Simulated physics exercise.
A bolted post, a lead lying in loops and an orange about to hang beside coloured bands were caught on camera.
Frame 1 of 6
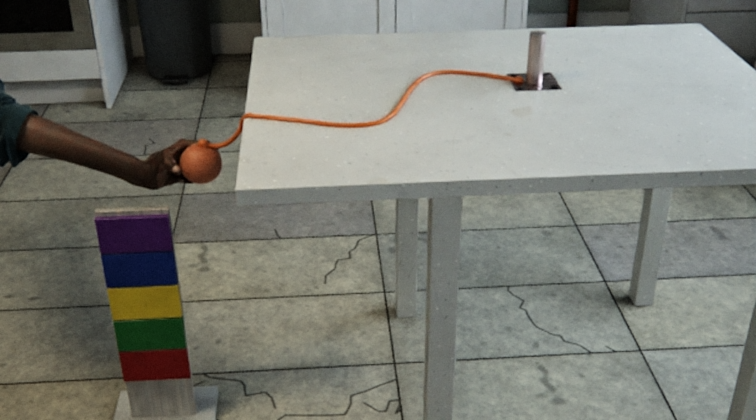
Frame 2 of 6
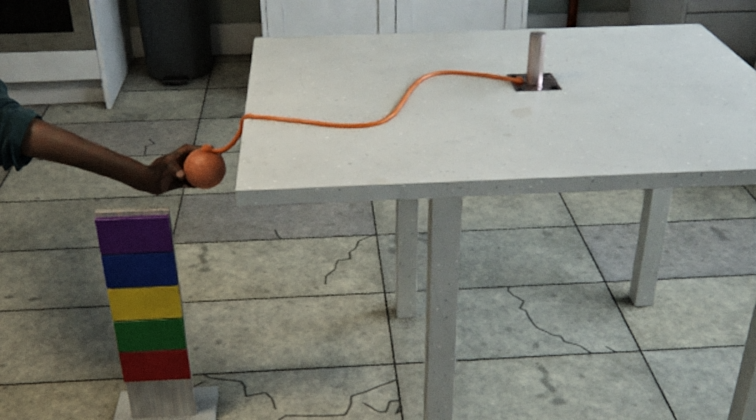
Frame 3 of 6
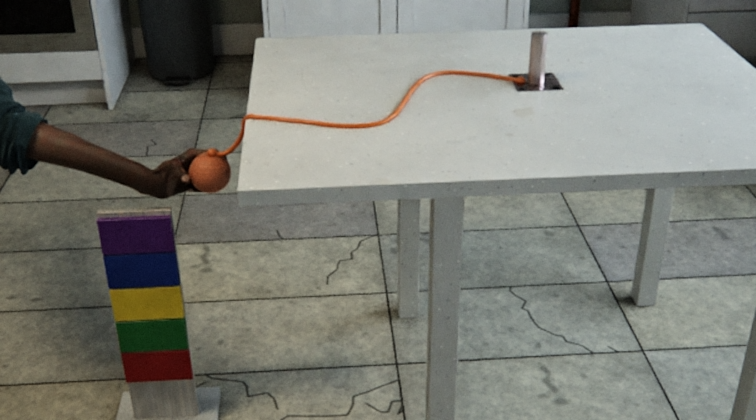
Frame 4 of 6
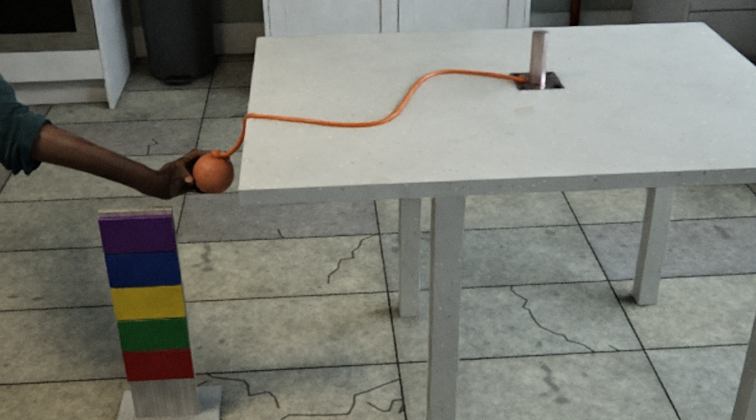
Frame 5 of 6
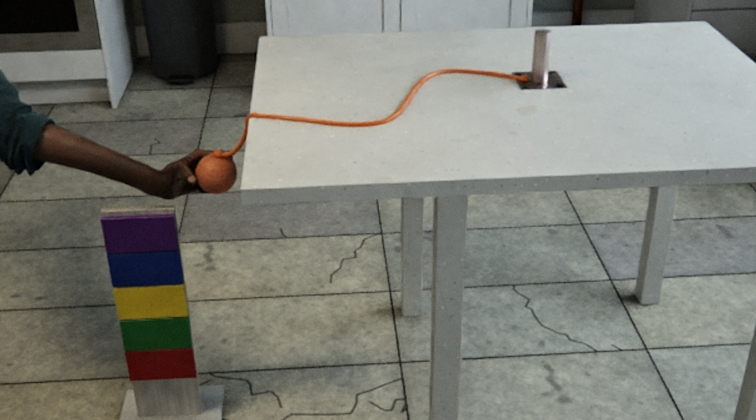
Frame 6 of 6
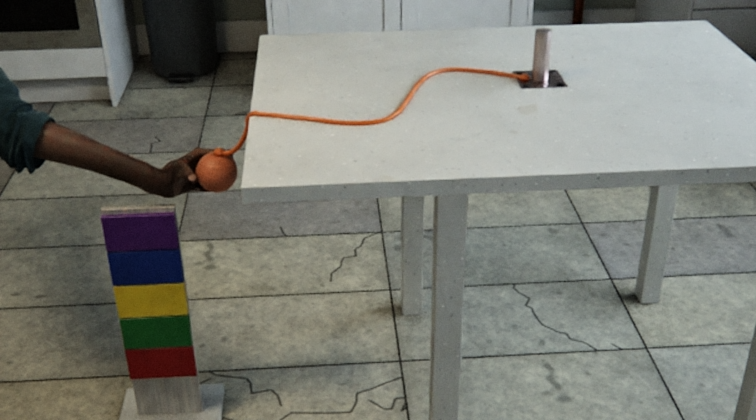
To begin with, a hand at the left holds an orange ball beside the edge of a white table, above a stand of coloured bands, with an orange cord running from it across the tabletop. The hand shifts the ball slightly right and down, then stays nearly still, while the cord barely moves.
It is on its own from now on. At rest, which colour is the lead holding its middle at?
Blue.
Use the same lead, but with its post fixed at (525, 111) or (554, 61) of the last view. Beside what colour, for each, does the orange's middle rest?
First try: Yellow; second try: Purple.
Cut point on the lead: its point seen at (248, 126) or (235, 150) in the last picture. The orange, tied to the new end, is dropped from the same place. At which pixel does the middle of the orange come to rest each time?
For the first cut it's about (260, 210), and for the second about (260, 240).
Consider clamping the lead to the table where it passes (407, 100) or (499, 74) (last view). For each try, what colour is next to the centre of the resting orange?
Try one: Purple. Try two: Blue.
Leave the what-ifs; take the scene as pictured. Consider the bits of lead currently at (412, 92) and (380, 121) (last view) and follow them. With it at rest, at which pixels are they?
First near (375, 94), second near (297, 102).
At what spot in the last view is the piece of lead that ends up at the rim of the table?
Look around (333, 122).
Early on, orange near (233, 258); level with blue.
Midway, orange near (288, 248); level with blue.
Near the end, orange near (264, 254); level with blue.
Finally, orange near (259, 255); level with blue. At blue.
